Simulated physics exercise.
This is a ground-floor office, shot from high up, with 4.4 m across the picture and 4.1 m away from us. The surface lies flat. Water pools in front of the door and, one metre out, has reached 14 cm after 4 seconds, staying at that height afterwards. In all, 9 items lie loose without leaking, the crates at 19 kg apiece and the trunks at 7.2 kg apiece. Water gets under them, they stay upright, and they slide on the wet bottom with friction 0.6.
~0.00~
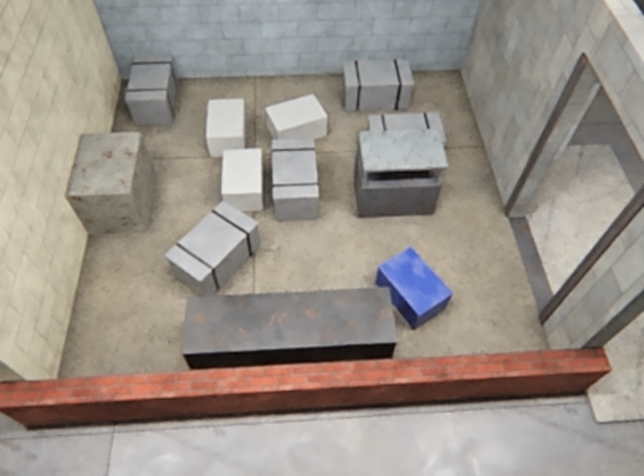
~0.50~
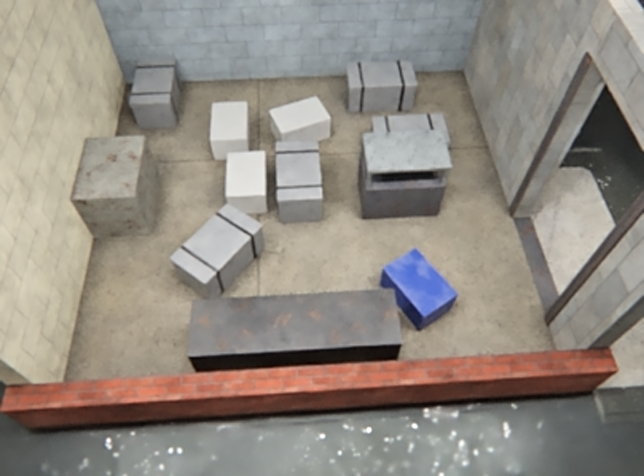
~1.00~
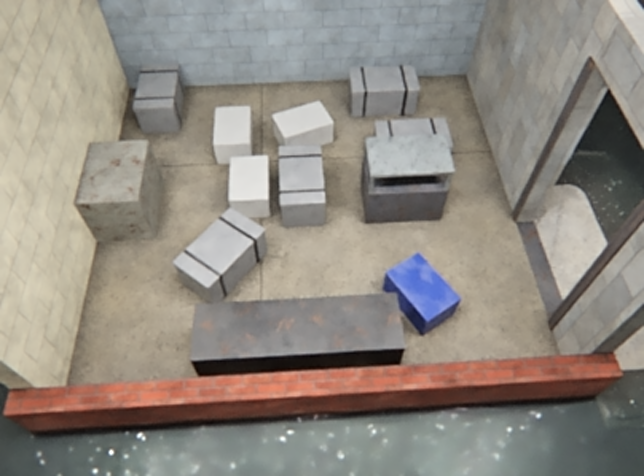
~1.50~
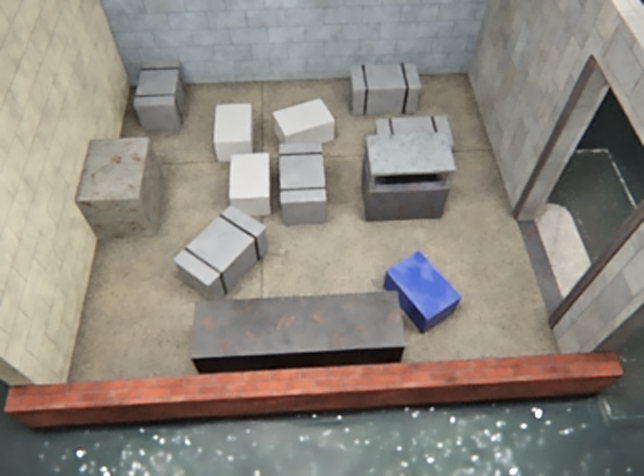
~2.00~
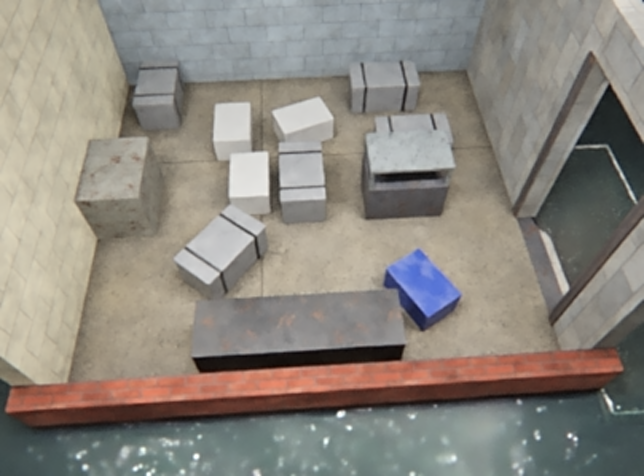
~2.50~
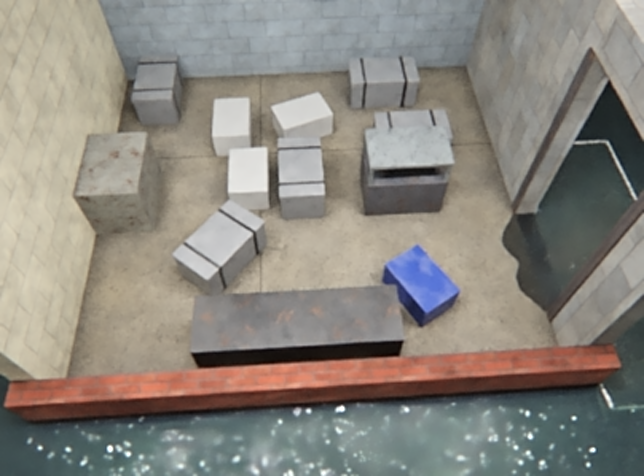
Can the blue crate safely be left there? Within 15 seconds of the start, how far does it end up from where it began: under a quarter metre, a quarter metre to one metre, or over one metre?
It ends up over one metre away.
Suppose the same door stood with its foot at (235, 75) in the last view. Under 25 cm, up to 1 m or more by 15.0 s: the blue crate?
As for the blue crate, it keeps its spot.
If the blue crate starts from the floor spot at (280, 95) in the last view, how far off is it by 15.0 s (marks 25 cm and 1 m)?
Looks like it hardly stirs.
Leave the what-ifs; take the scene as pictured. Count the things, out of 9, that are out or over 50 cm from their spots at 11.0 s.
At that time I count 2.
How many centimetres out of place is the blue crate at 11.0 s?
Roughly 100 centimetres by that point.
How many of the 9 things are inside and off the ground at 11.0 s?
Just then, the number is 4.
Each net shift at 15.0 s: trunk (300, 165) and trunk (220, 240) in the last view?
One is off by 80 cm, the other by 60 cm, in the order asked.
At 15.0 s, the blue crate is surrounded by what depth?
Roughly 8 cm at that moment.
After 3.5 s the blue crate is near (422, 277), 0.0 m from its start, aground; 0 afloat.
After 6.8 s the blue crate is near (420, 278), 0.0 m from its start, aground; 0 afloat.
After 11.0 s the blue crate is near (313, 273), 1.0 m from its start, aground; 4 afloat.
After 15.0 s the blue crate is near (235, 250), 1.8 m from its start, afloat; 6 afloat.
